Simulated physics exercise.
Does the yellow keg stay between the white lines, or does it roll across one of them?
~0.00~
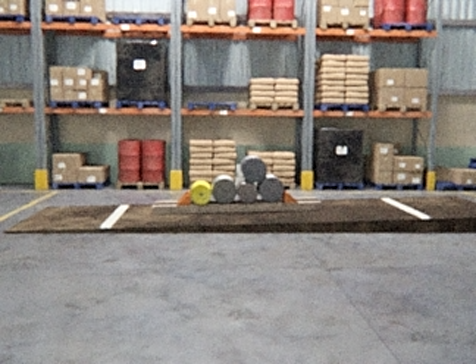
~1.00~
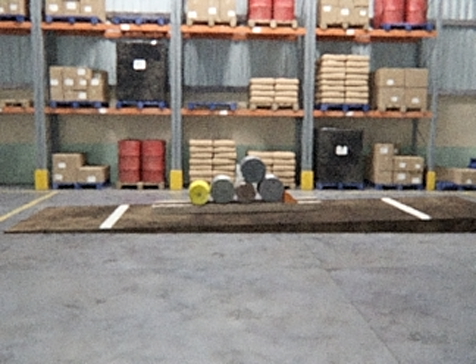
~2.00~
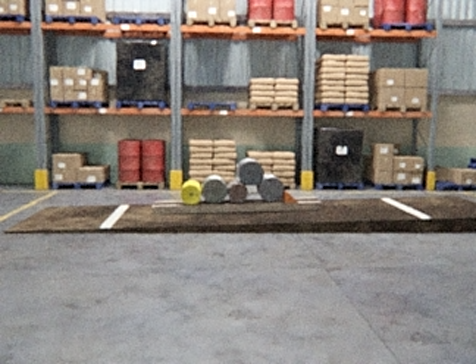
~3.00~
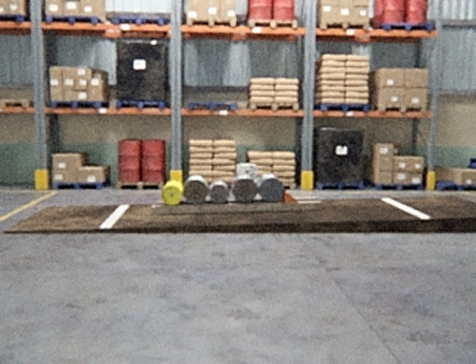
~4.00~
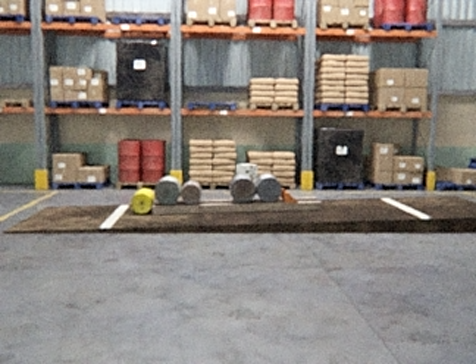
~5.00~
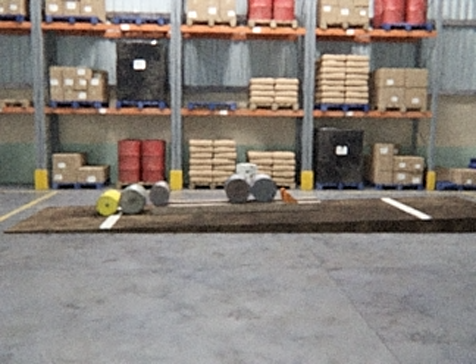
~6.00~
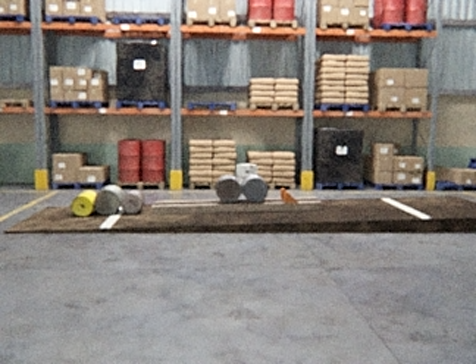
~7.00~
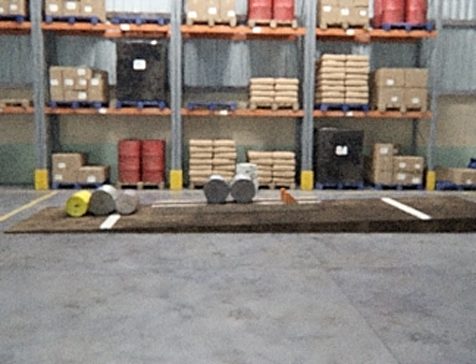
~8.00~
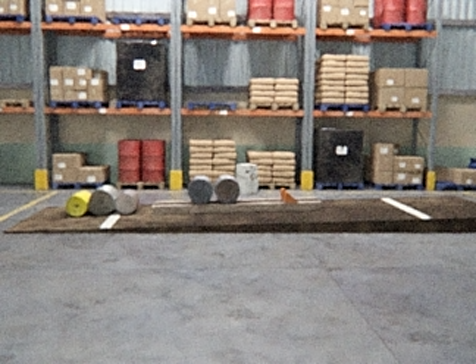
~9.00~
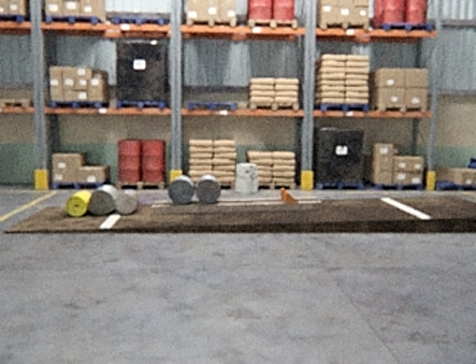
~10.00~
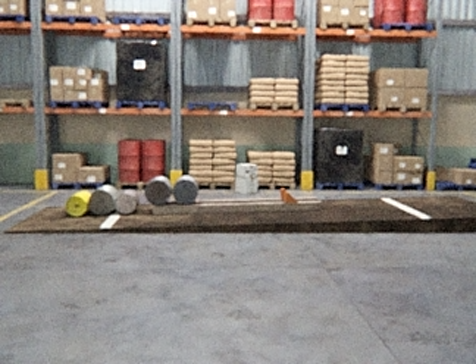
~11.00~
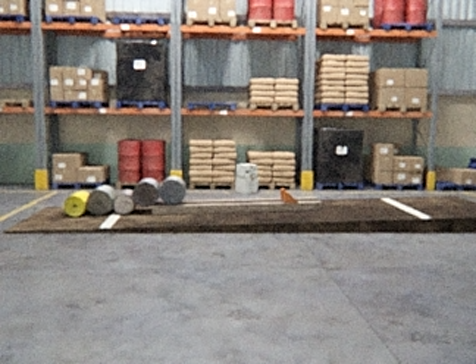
It rolls across the left white line and comes to rest just beyond it.
In a warehouse, stacked kegs spill left and the yellow one stops past a white line.
